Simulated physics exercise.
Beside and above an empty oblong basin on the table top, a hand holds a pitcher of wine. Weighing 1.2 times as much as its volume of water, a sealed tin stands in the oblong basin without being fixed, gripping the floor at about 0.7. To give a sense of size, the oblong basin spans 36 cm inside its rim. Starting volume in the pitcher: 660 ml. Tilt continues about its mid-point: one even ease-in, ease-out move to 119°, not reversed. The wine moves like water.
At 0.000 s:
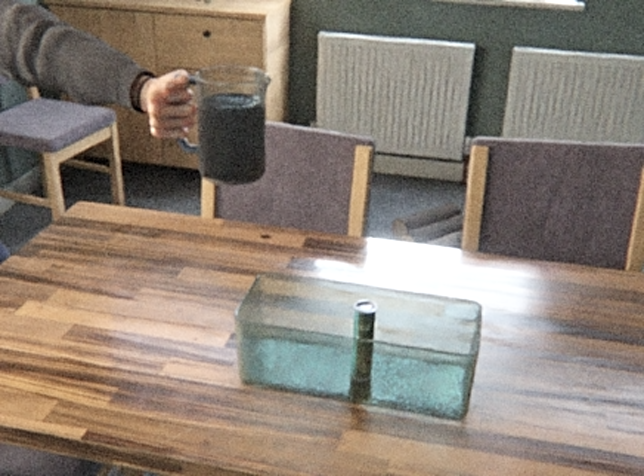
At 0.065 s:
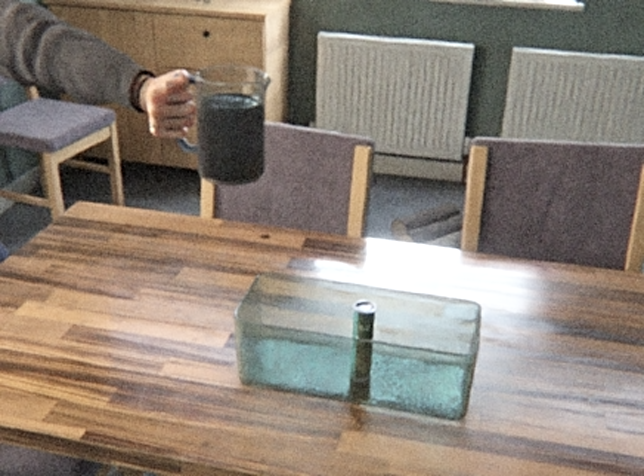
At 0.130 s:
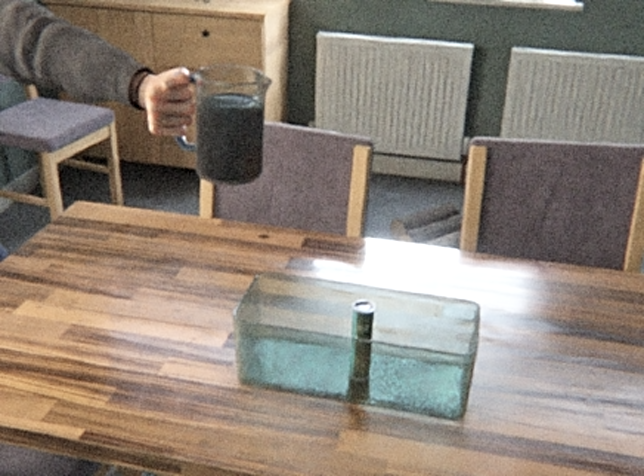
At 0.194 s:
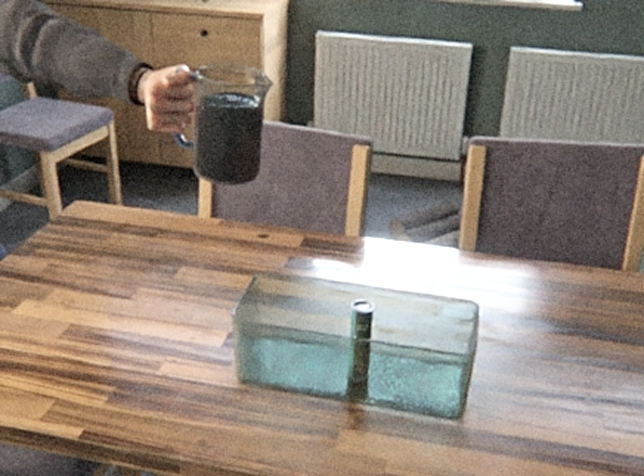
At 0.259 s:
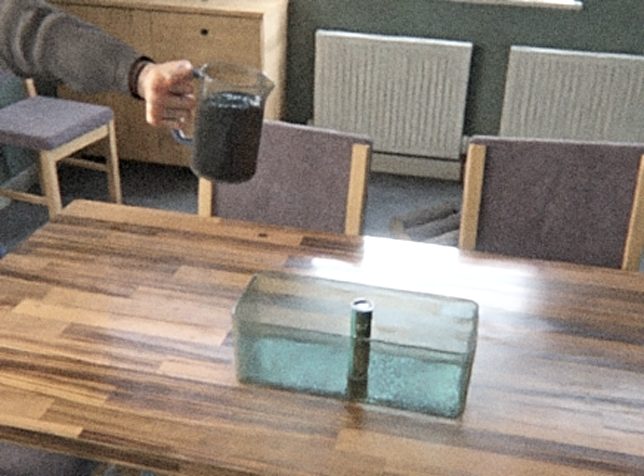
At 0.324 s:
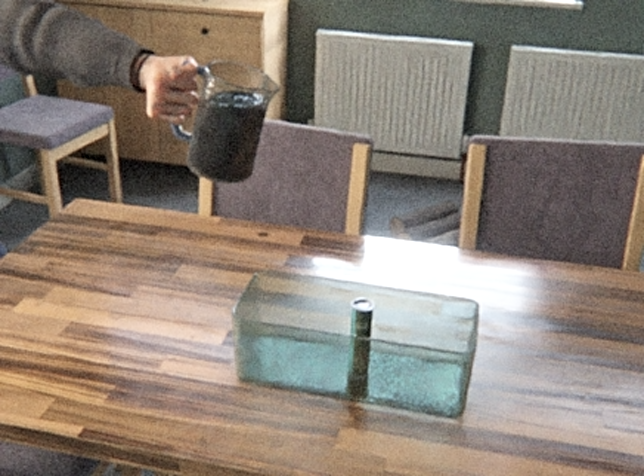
On a wooden table in a room with chairs and radiators, a glass basin stands with a small tin in it, while a hand at upper left holds a pitcher of dark liquid and slowly tilts it slightly rightward.
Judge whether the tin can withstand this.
Most probably it will lose its balance.
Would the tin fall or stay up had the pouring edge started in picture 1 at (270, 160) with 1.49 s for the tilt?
Result: Tin upright.
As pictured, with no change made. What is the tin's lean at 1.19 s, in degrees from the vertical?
Roughly 5°.
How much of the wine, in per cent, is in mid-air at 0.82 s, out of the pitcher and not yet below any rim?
Roughly 8 percent.
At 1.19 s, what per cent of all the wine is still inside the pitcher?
32 per cent or thereabouts.
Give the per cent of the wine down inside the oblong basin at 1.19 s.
Some 30 per cent.
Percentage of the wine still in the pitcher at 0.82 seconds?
Roughly 92 percent.
After 0.82 s the tilt is 69° and 92 per cent is still to pour; the tin stands where it began.
After 1.19 s the tilt is 107° and 32 per cent is still to pour; the tin leans 5°.
After 1.57 s the tilt is 119° and 0 per cent is still to pour; the tin lies on its side.
After 1.99 s the tilt is 119° and 0 per cent is still to pour; the tin lies on its side.
In the end the tin lies on its side.
